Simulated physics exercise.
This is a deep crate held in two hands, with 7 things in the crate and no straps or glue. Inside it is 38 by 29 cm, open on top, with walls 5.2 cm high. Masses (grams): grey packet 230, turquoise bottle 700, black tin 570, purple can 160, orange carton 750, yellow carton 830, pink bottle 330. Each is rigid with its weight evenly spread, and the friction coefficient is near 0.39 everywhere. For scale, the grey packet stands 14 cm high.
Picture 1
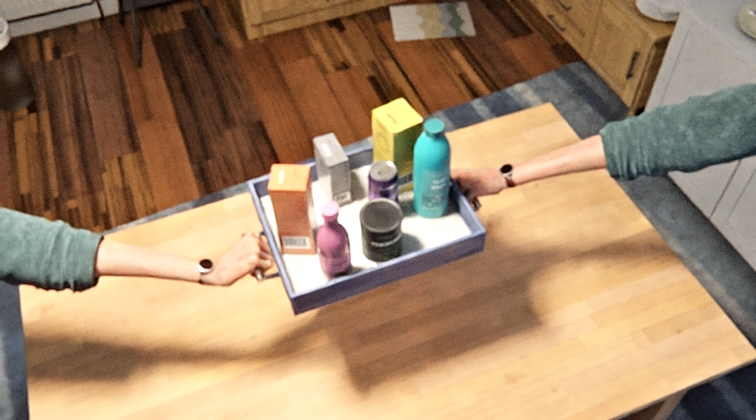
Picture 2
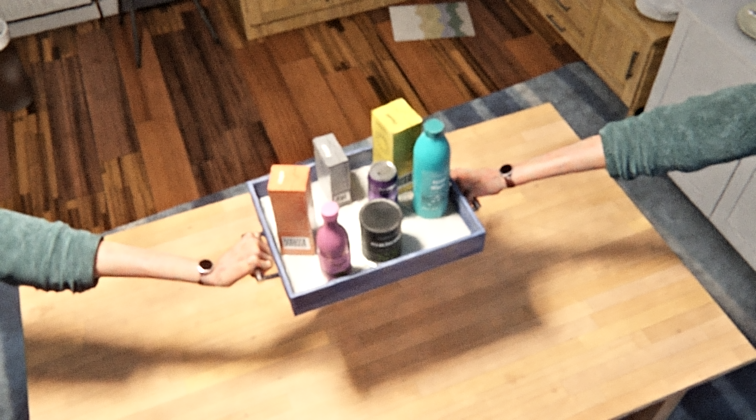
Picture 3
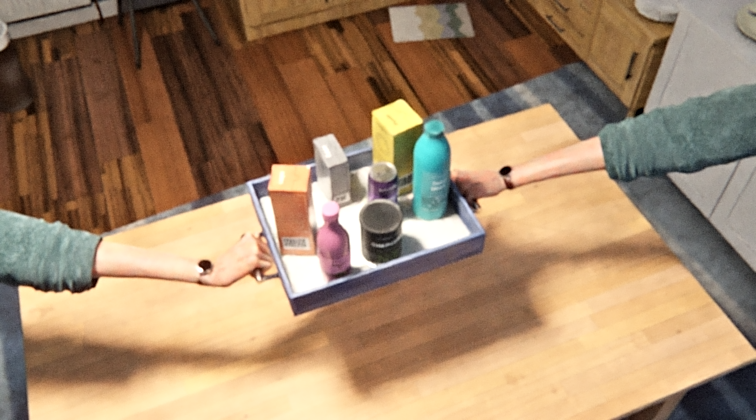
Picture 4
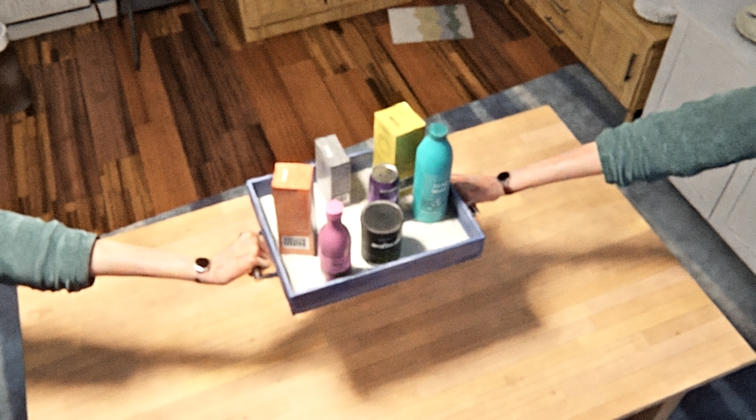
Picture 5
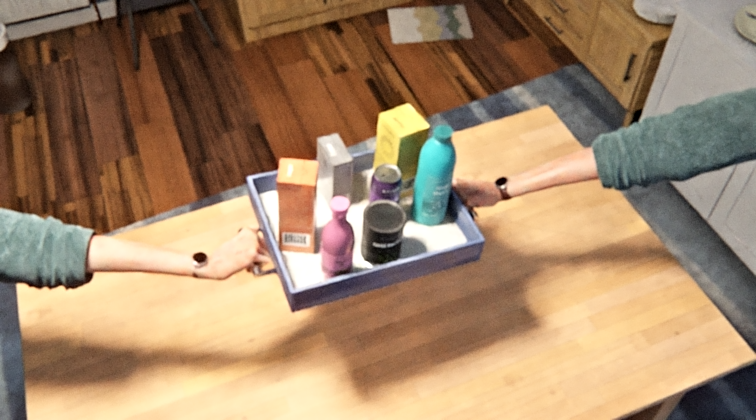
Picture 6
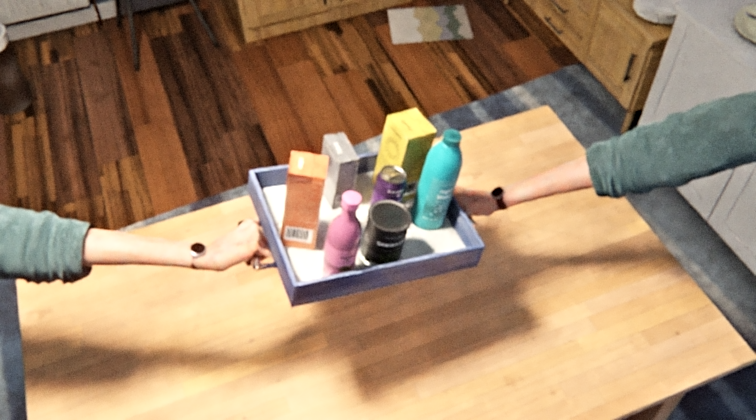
The clip shows two hands holding a shallow-looking blue crate of bottles, cartons and containers above a wooden table, at first nearly still and level, then tilting gradually down to the right as the items lean slightly that way.
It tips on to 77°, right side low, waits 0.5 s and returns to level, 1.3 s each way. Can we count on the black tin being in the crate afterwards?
The black tin gets tipped out.
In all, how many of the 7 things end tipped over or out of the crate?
7 of them.
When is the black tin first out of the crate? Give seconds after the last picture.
Near 0.6 s.
Then, 0.60 s later than the last frame, crate tipped 66°, right side down; turquoise bottle, black tin, purple can, yellow carton and pink bottle now out of the crate; grey packet rocked 27° off its seat; orange carton rocked 10° off its seat.
Then, 1.10 s later than the last frame, crate tipped 77°, right side down; orange carton now out of the crate; grey packet rocked 36° off its seat.
Then, 2.00 s later than the last frame, crate tipped 48°, right side down; grey packet now out of the crate.
Then, 2.30 s later than the last frame, crate tipped 18°, right side down.
When it is over, out of the crate, grey packet, turquoise bottle, black tin, purple can, orange carton, yellow carton and pink bottle. In the last view, black tin near (580, 338).
